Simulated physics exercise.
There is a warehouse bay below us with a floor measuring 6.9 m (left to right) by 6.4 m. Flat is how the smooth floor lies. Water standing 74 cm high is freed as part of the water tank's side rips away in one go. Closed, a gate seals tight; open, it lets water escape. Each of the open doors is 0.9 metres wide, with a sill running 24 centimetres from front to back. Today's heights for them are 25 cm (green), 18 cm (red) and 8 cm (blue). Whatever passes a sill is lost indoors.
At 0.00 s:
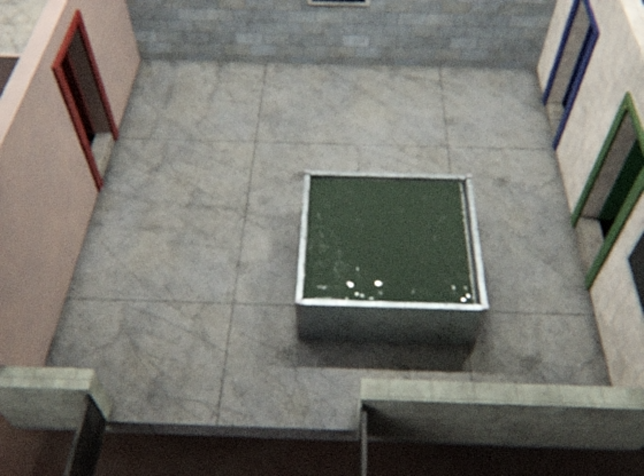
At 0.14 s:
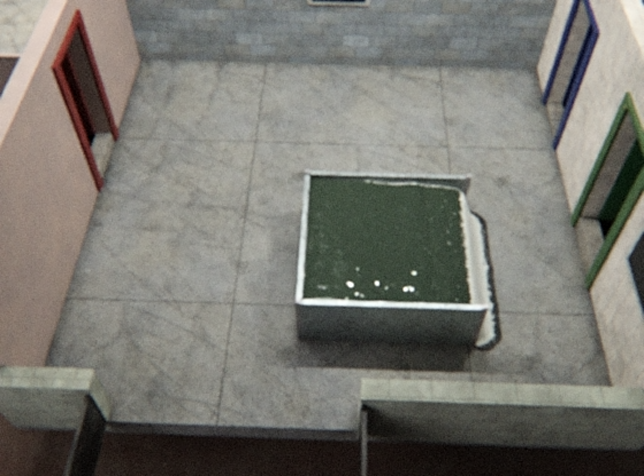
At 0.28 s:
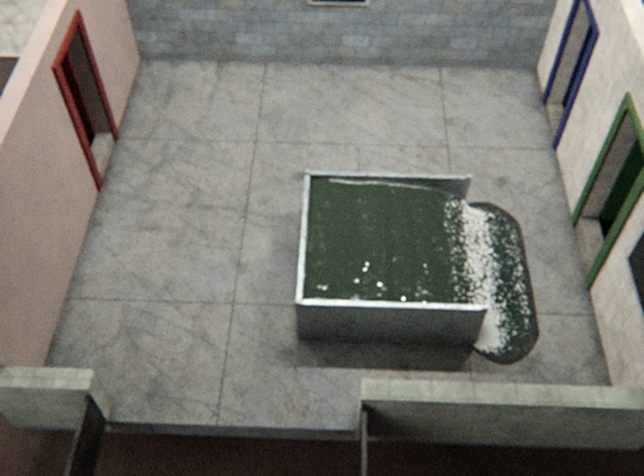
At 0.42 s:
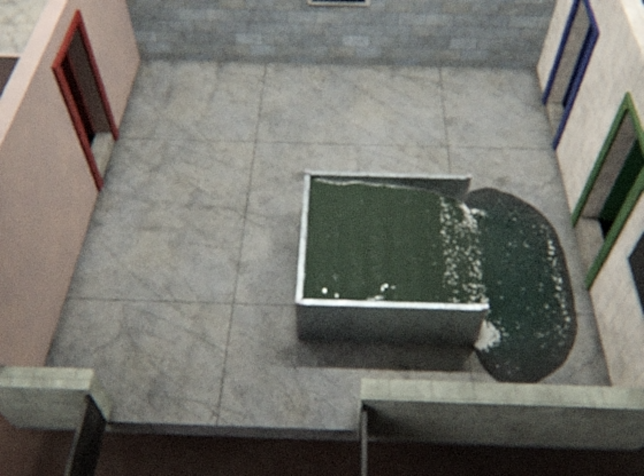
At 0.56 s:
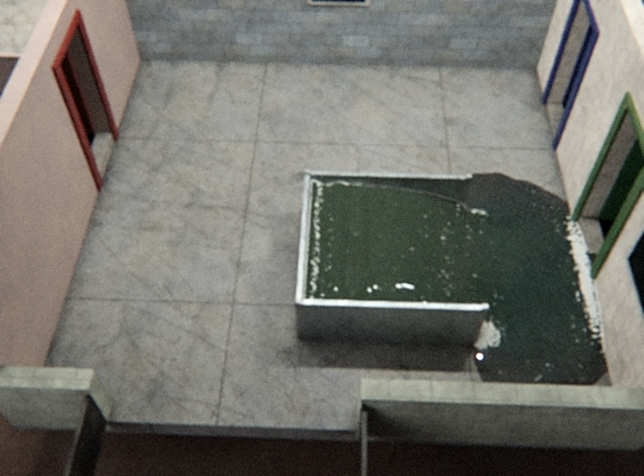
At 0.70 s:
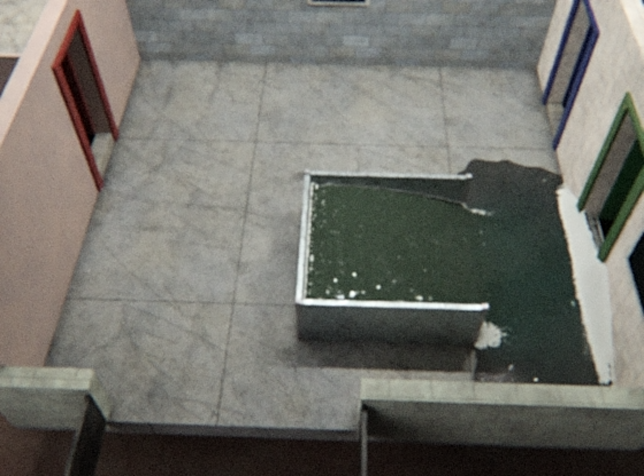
To begin with, a square tank of dark green water stands still on the grey floor of a walled bay with red, blue and green doorways. Its right side gives way, and water pours out in a foaming, rounded sheet, then reaches the right wall by the green doorway and spreads along it.
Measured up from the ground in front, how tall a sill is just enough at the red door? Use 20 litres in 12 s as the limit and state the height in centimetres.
It needs to be about 7.5 cm tall.
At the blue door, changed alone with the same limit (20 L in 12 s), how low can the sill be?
At blue, roughly 7.5 cm.
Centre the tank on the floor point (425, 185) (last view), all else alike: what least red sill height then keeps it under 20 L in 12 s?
Roughly 7.0 centimetres.
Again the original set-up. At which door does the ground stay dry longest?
The last one is the red door.
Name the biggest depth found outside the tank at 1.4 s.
About 57 cm.
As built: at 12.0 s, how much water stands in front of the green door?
Roughly 6.0 cm deep.
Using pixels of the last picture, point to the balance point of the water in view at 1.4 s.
The balance point sits at roughly (465, 276).
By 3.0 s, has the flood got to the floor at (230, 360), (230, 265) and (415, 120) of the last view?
Spot one awash, spot two bone dry, spot three awash.
After 1.4 s water covers 15 % of the floor, deepest (57 cm) near (614, 405); it has not reached the red door.
After 3.0 s water covers 45 % of the floor, deepest (34 cm) near (617, 419); it has not reached the red door.
After 12.0 s water covers 100 % of the floor, deepest (9 cm) near (316, 67); 7 cm at the red door, 0 litres in over its 18 cm sill.
At the red door as built, the water arrived by 5.3 s and peaked near 14 cm at 6.6 s.
With a sill of 6 cm, 34 litres would have come in within the 12 s; with 9.5 cm, 7 litres. So under 20 litres takes about 7.5 cm.
